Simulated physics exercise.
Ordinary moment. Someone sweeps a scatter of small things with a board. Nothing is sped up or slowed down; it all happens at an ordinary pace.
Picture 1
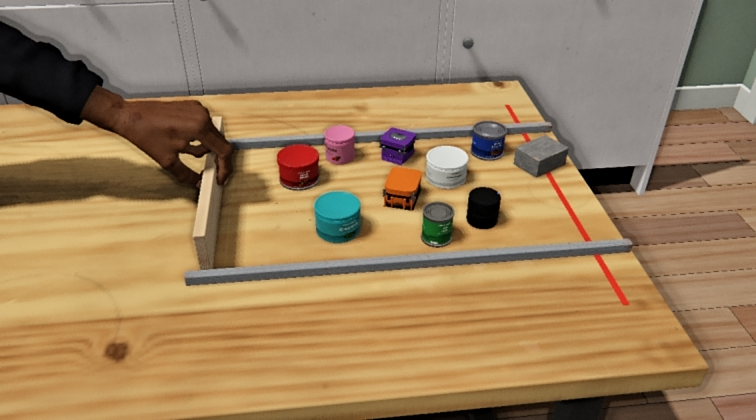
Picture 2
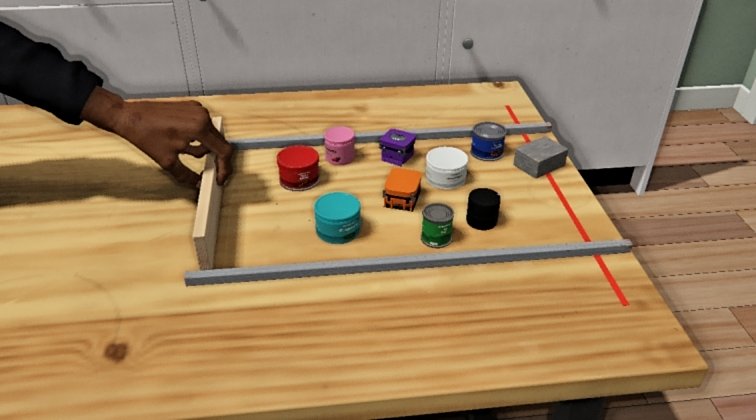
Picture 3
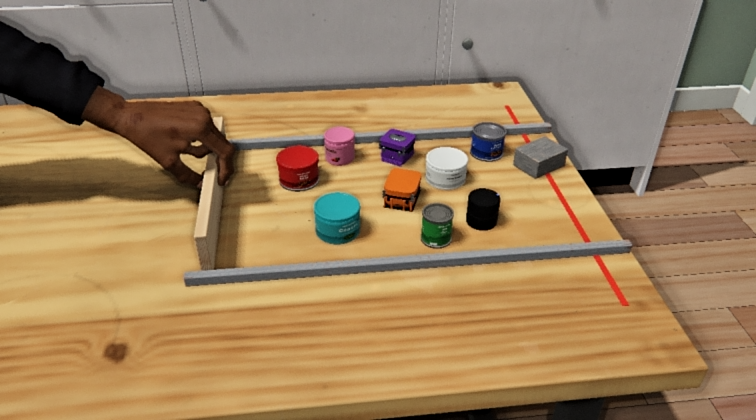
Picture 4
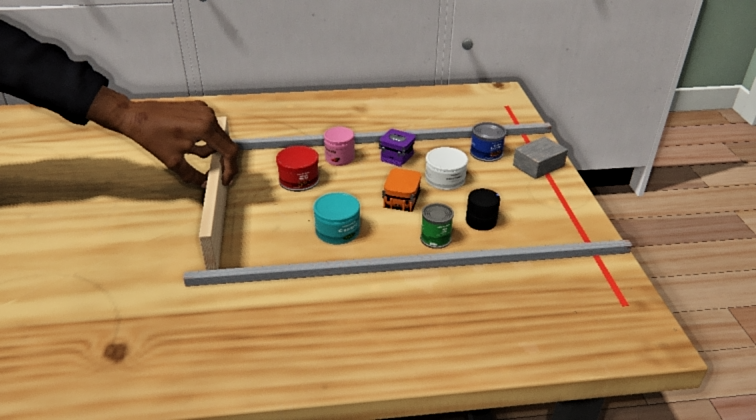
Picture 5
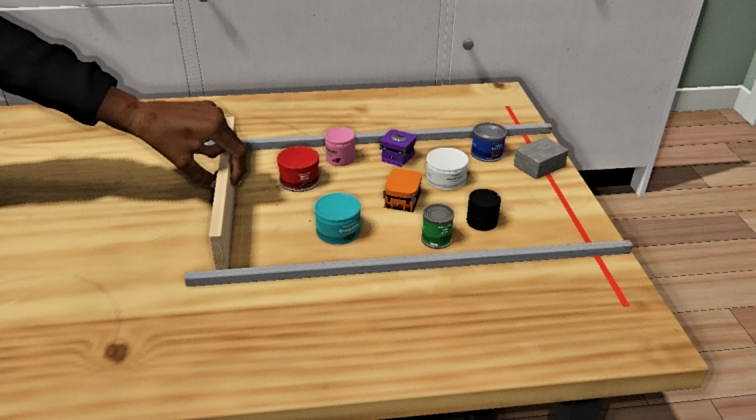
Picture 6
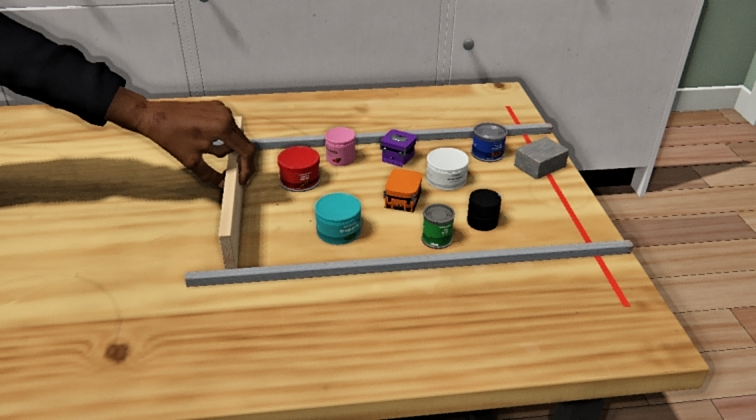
A dark-skinned hand in a black sleeve grips an upright wooden board at the left of a pale wood tabletop, seen from above at an angle. Between two grey rails sit red, pink, purple, white, blue, orange, teal, green and black containers, with a grey block by a red line at right. The board stays nearly still, then slides slightly right, while the containers and camera stay put.
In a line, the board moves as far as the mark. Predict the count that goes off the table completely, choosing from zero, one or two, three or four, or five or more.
The count is five or more.
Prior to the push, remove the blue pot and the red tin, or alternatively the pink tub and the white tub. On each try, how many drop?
Count: 3 (first case); 3 (second).
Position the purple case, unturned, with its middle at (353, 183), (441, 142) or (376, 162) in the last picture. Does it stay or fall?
Purple case: Stays put; goes down; goes down.
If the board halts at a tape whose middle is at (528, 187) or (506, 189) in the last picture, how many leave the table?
Tallies: 2, 0.
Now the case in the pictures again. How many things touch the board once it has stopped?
5 touch it.
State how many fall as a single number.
That would be exactly 5.
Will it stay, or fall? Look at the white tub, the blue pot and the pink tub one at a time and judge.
White tub - goes, blue pot - goes, pink tub - stays.
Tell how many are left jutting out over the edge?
The answer comes to 2.
A little later, none off yet; grey block at rest near (541, 158); blue pot at rest near (489, 142); black lid at rest near (484, 210).
Next, none off yet; grey block at rest near (541, 158); blue pot at rest near (489, 142); black lid moving near (490, 210).
Later still, none off yet; grey block shifted a little near (565, 156); blue pot shifted well along near (552, 133); black lid shifted well along near (572, 211).
When it is over, the number that fall off is five or more; down, purple case, white tub, black lid, blue pot and grey block.
